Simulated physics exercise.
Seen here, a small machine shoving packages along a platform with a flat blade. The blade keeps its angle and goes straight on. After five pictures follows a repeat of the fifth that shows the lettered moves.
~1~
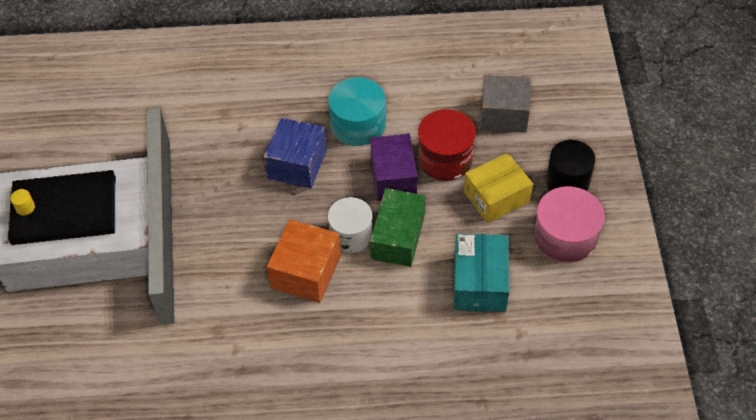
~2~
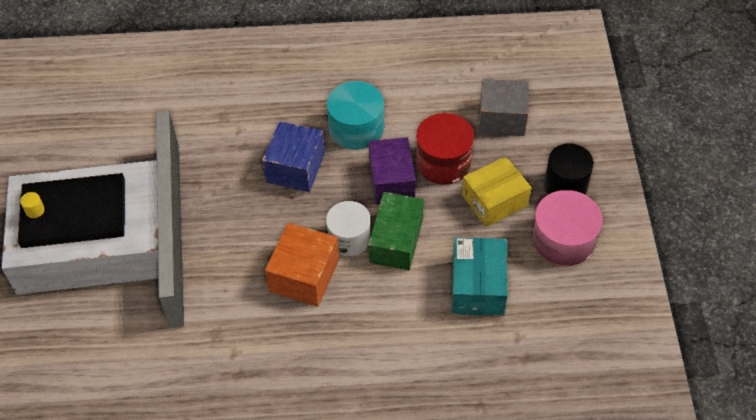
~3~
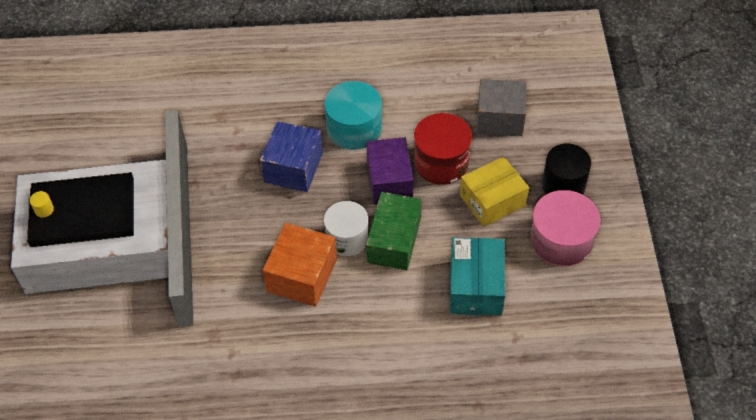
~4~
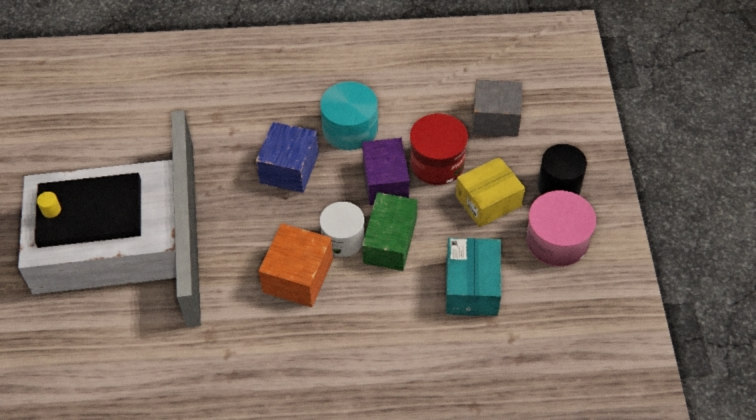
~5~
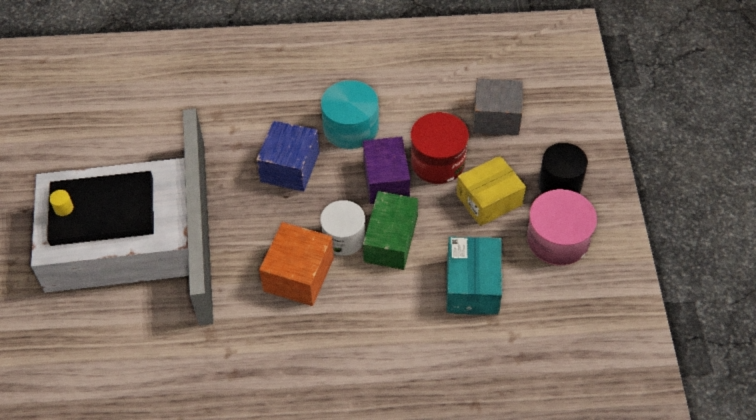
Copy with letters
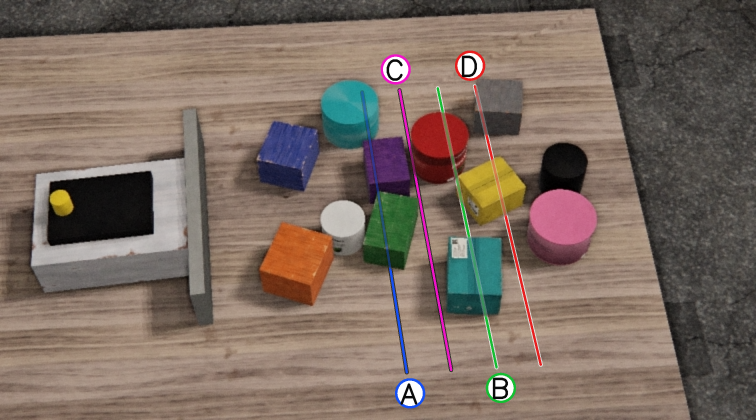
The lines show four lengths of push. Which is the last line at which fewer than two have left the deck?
The farthest such stop is D.
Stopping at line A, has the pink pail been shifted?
By then, no.
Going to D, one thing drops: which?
It is the black canister.
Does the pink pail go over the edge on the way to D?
No.
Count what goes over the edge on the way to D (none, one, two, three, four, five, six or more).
In all, one.
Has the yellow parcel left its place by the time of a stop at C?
By then, yes.
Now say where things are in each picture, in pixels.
The first frame shows red pail (446, 146); grey crate (505, 104); black canister (571, 169).
The second frame shows robot (80, 208); purple crate (392, 171).
The third frame shows robot (90, 207); blue crate (293, 156).
The fourth frame shows robot (97, 208); orange crate (297, 265).
The fifth frame shows robot (109, 206); turquoise canister (350, 115); pink pail (561, 228); turquoise box (473, 276).
On the marked copy, A at (383, 221); B at (465, 216); C at (423, 218); D at (505, 214).
Taking D. A third of the way, robot (223, 200); turquoise canister (361, 110); orange crate (348, 261).
Two thirds of the way, robot (337, 193); black canister (581, 171); yellow parcel (536, 186).
When it is over, robot (421, 189); black canister over the edge; pink pail (643, 220); one fallen.
As for the rest, A is within the limit but short; B is within the limit but short; C is within the limit but short.
